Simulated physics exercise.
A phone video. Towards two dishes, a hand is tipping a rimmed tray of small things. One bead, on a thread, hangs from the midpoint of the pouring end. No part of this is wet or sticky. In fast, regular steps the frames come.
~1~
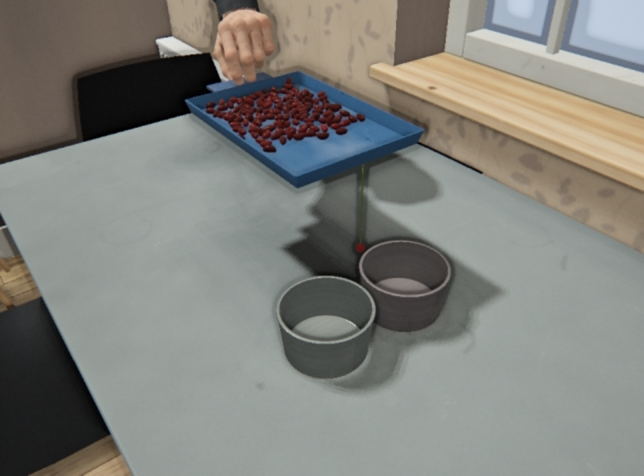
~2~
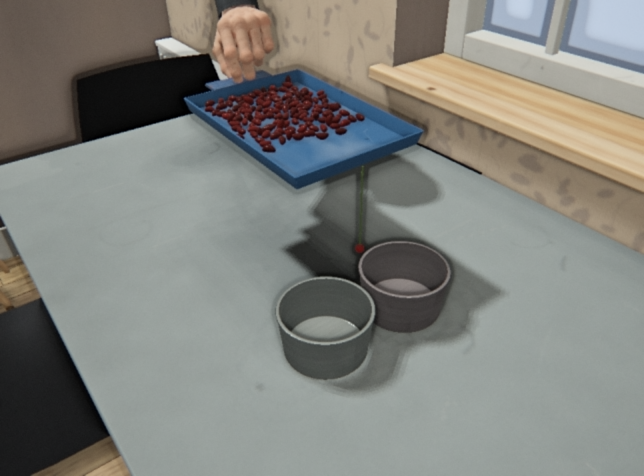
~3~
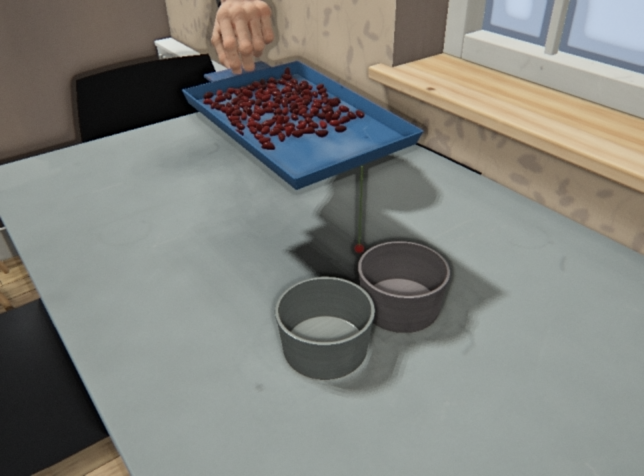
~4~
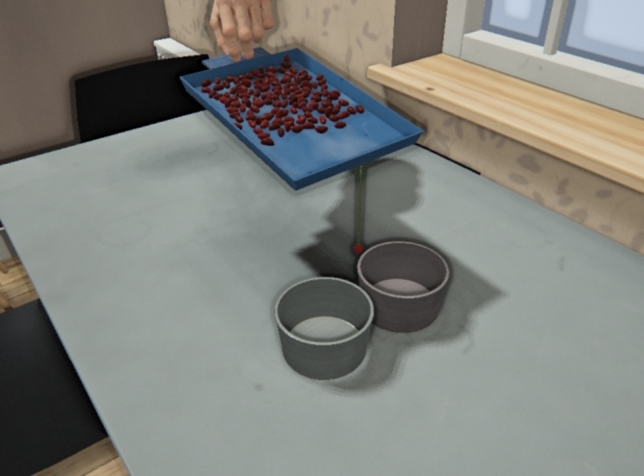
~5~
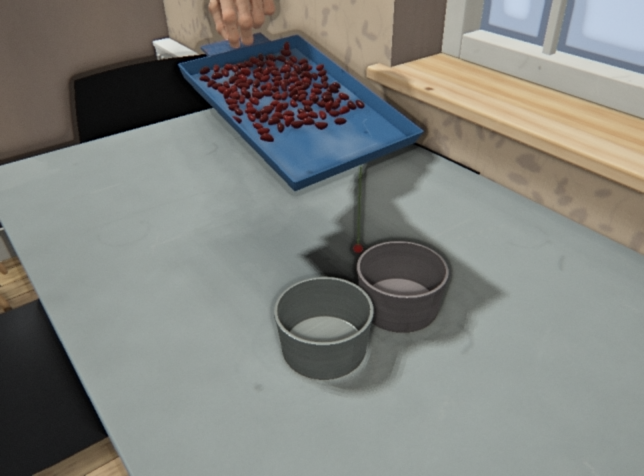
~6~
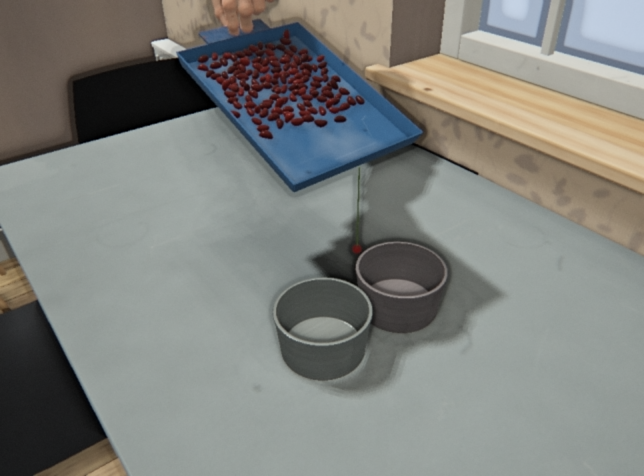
At a grey table by a window, a hand gradually raising the far end of a blue tray of red beans near two empty dishes.
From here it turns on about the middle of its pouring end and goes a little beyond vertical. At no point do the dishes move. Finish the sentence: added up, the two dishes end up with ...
... over half of it.
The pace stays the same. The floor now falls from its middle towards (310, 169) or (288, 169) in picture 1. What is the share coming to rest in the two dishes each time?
Roughly 70 percent first and 40 percent second.
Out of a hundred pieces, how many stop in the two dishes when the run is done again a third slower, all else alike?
I'd put it near 90 per cent.
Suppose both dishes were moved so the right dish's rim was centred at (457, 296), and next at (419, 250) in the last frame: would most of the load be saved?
First place: Short of half; second place: Beyond half.
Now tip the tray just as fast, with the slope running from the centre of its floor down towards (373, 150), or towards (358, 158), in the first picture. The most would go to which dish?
Result, try one: Dish at right; try two: Dish at right.
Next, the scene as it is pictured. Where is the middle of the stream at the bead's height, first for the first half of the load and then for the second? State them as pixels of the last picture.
Starting near (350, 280), moving on to near (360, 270).
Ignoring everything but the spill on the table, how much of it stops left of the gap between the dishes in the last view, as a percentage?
Reading: Around 20 %.
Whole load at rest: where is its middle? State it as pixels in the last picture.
Around (358, 332).
Just after the last frame, tray tipped steeply; the larger part on the tray; about a tenth in the air.
A moment on, tray tipped past a quarter turn; roughly a quarter on the tray; roughly a quarter in the left dish; about a tenth in the right dish; about a tenth outside both; roughly a quarter in the air.
Further on, tray tipped past a quarter turn; roughly half in the left dish; roughly a third in the right dish; about a tenth outside both.
When it is over, tray tipped past a quarter turn; roughly half in the left dish; roughly a third in the right dish; about a tenth outside both.
